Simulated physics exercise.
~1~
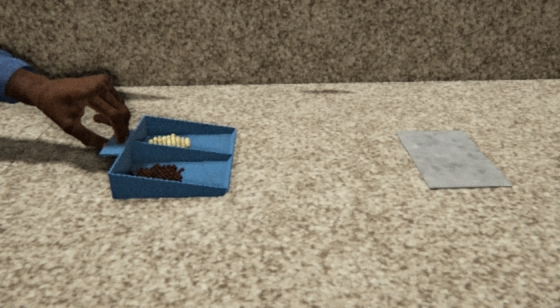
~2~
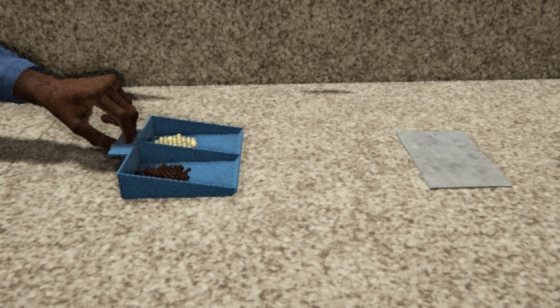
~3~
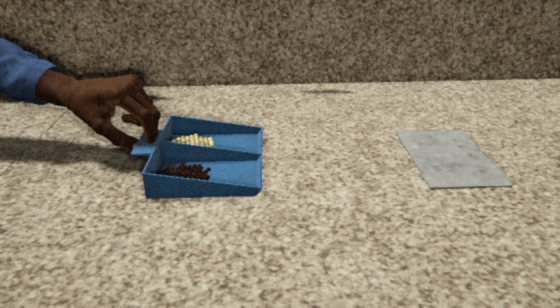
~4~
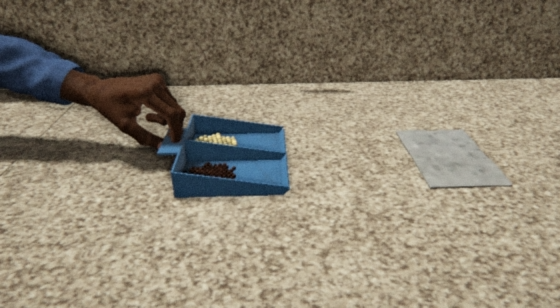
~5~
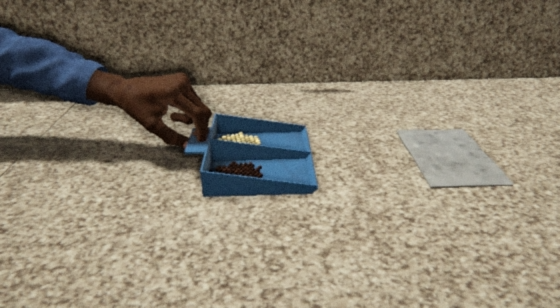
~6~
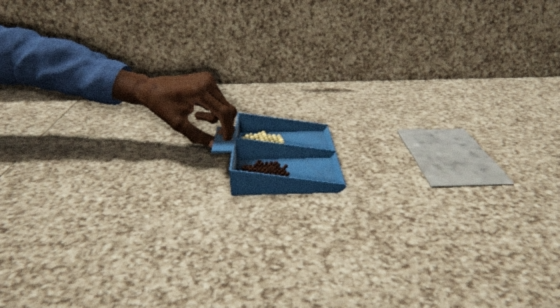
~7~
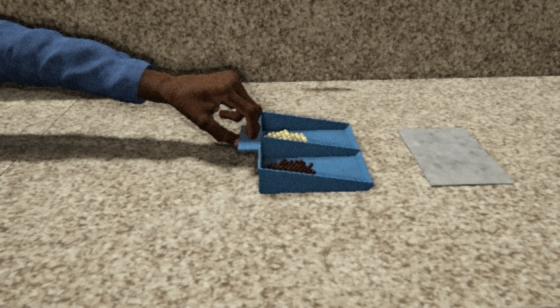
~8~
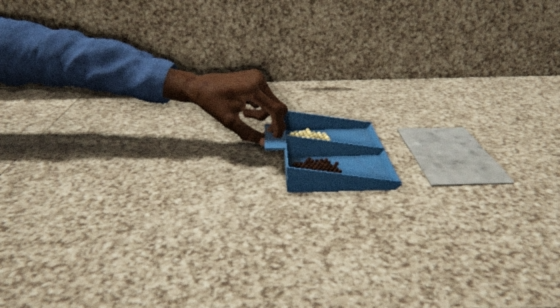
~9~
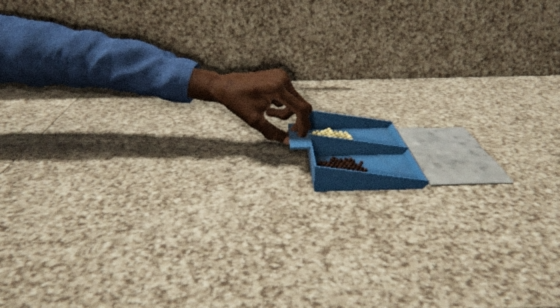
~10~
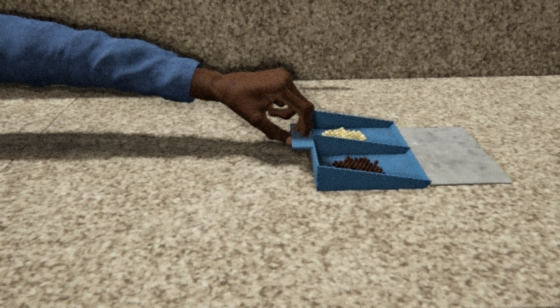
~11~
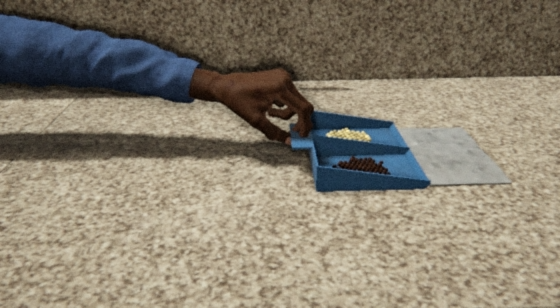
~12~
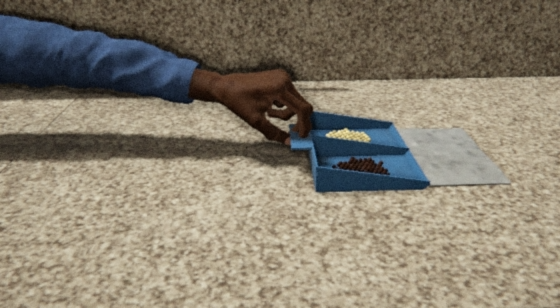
A hand pushes a blue tray right to a gray slab, its two piles sliding forward inside.
